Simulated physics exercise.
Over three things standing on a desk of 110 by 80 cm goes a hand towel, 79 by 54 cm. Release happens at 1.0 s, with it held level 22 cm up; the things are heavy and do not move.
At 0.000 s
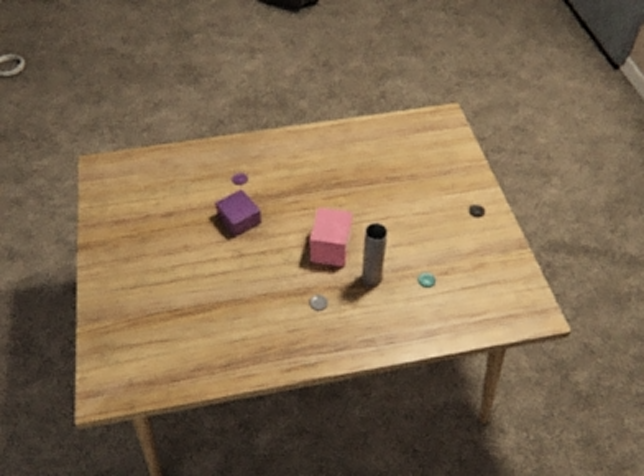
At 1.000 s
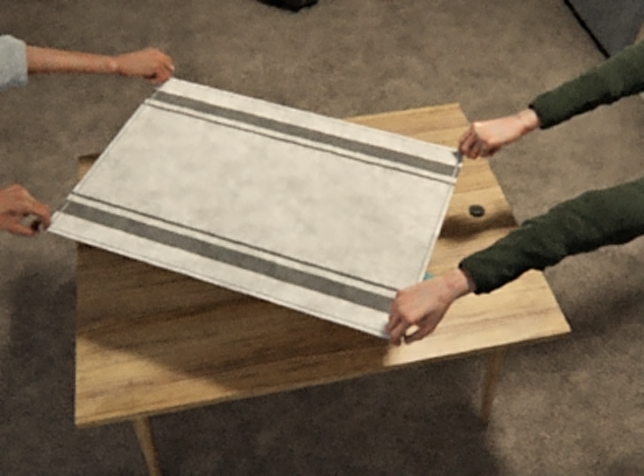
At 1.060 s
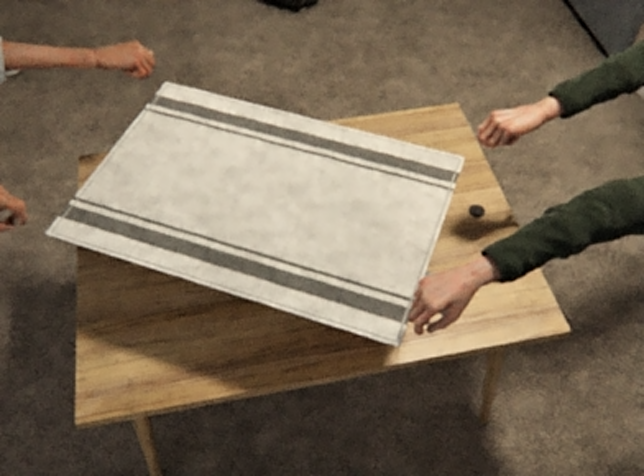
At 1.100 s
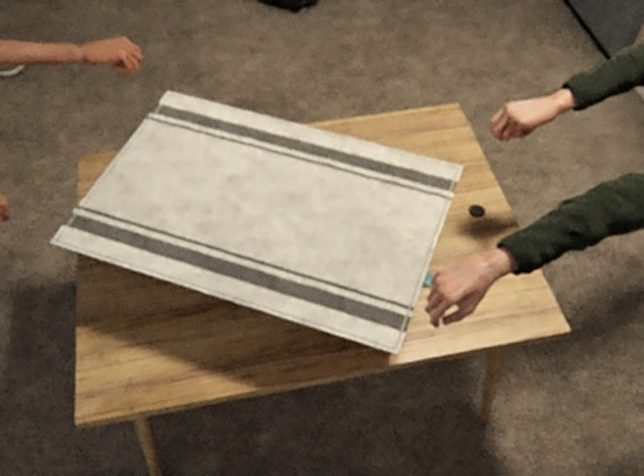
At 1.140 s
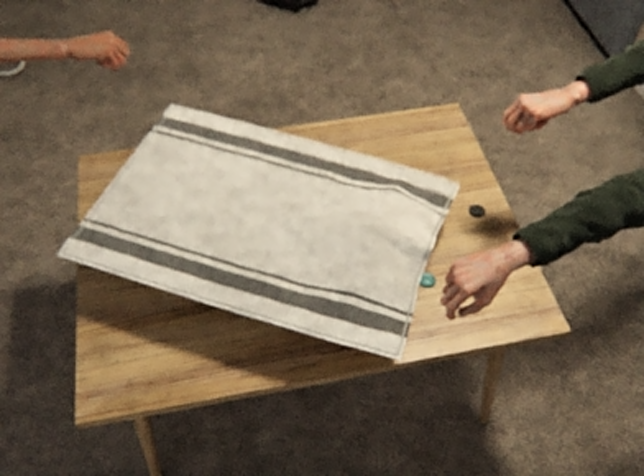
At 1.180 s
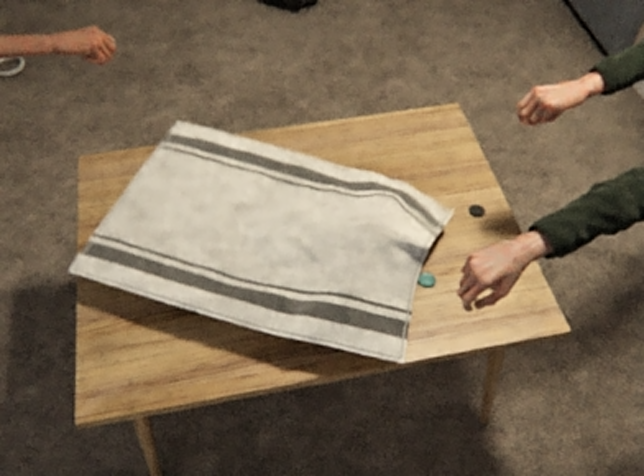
On a wooden table holding two blocks, a dark cylinder and some small discs, two pairs of hands stretched out a striped cloth and let go, and it sank over the objects, its right side sagging.
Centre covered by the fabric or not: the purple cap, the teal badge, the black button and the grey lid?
Result - purple cap: Covered, teal badge: Not covered, black button: Not covered, grey lid: Covered.
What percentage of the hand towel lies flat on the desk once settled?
Portion on top, approx.: 45 %.
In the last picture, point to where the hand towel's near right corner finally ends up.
In the final picture you'd find it somewhere near (417, 331).
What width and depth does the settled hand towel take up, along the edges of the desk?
Width about 84 centimetres, depth about 74 centimetres.
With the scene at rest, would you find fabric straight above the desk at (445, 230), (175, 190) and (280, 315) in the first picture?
First spot clear, second shrouded, third shrouded.
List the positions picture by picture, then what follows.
In the first picture, purple cap (240, 178); teal badge (427, 279); black button (477, 210); grey lid (319, 302); purple block (238, 206), 5 cm tall; grey cup (376, 231), 18 cm tall; pink box (331, 225), 9 cm tall.
In the second picture, hand towel corners (43, 229) (165, 77) (466, 153) (400, 342); highest point 22 cm, lowest 22 cm.
In the third picture, hand towel corners (46, 234) (166, 83); highest point 20 cm, lowest 20 cm.
In the fourth picture, hand towel corners (50, 243) (168, 92); highest point 18 cm, lowest 17 cm.
In the fifth picture, hand towel corners (58, 256) (172, 105); highest point 19 cm, lowest 13 cm.
In the sixth picture, hand towel corners (69, 272) (179, 122) (454, 212) (404, 363); highest point 19 cm, lowest 6 cm.
After 1.4 s, 45 % of it is down, spanning 82 by 73 cm, above purple cap, grey lid.
After 1.5 s, 45 % of it is down, spanning 85 by 74 cm, above purple cap, grey lid.
After 1.7 s, 45 % of it is down, spanning 85 by 73 cm, above purple cap, grey lid.
After 1.9 s, 45 % of it is down, spanning 84 by 73 cm, above purple cap, grey lid.
After 2.7 s, 45 % of it is down, spanning 84 by 73 cm, above purple cap, grey lid.
